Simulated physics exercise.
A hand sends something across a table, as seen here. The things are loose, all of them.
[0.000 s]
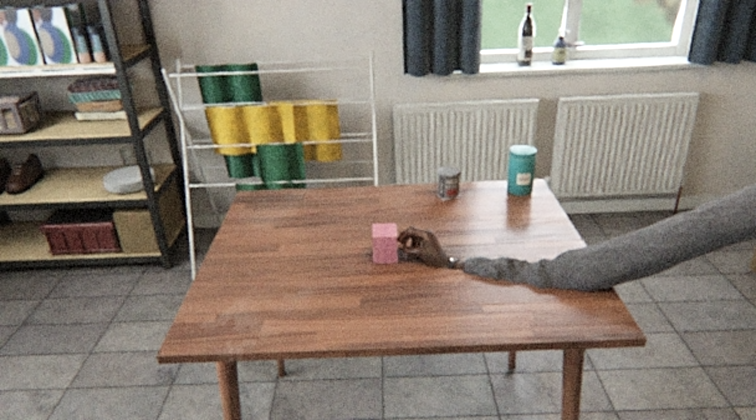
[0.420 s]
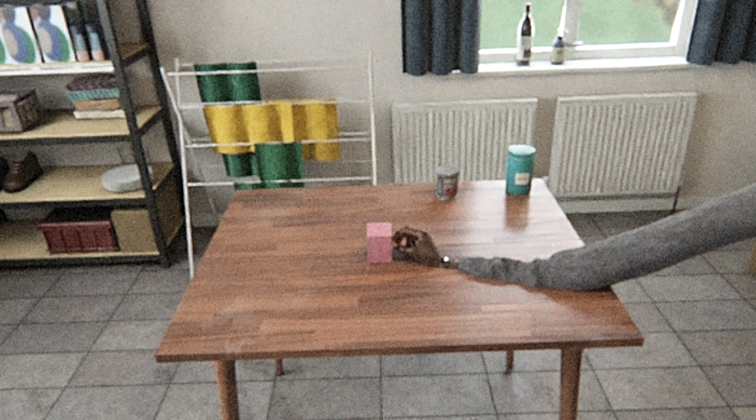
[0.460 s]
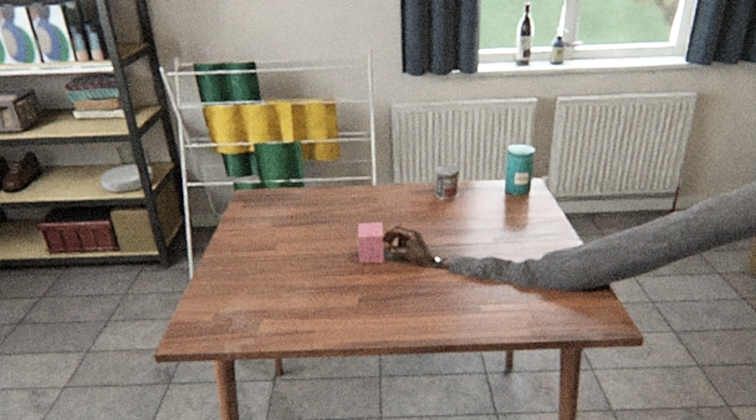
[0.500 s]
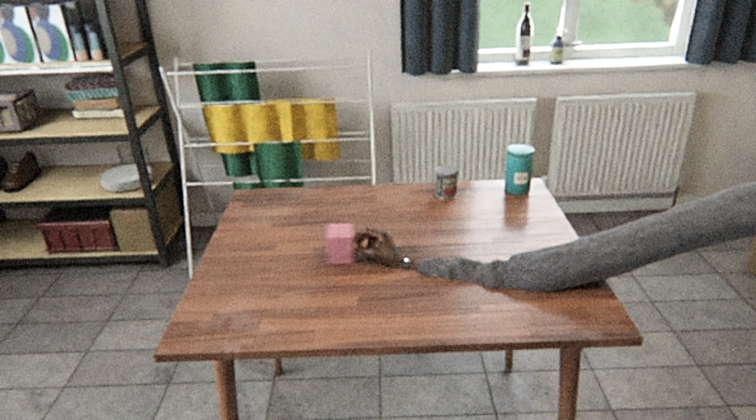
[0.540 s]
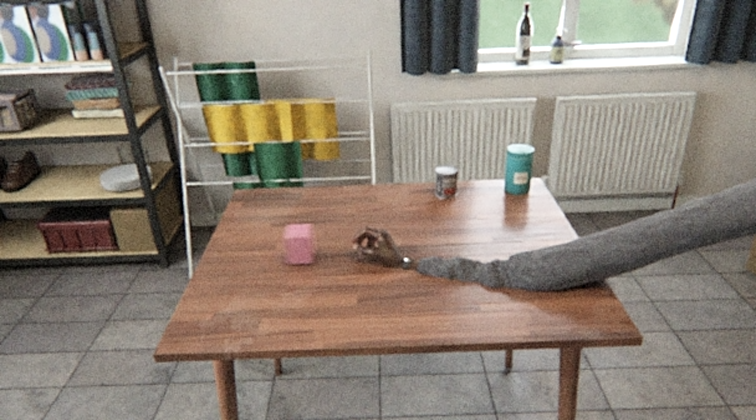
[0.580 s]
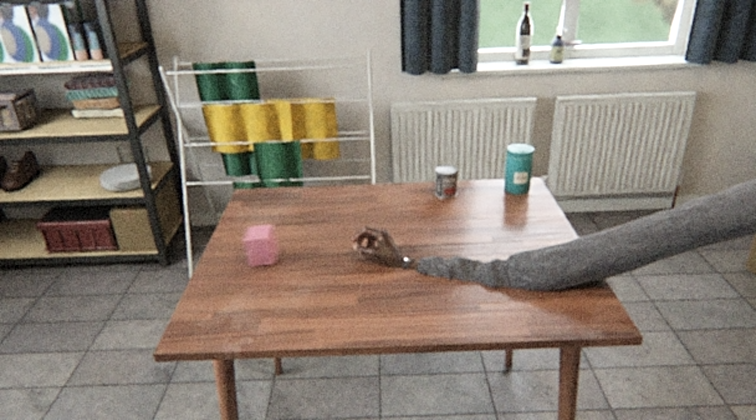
In the video, a hand pushes a pink block leftward across a wooden table, past a can and a teal container standing behind it; the hand then stays in place while the block slides farther left, turning slightly.
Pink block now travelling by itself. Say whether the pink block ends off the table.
Turns out it is no longer on the table.
After 0.68 s, pink block now off the table.
After 0.88 s, things are still on the move.
After 1.08 s, as before.
In the end (1.3 s), off the table, pink block.
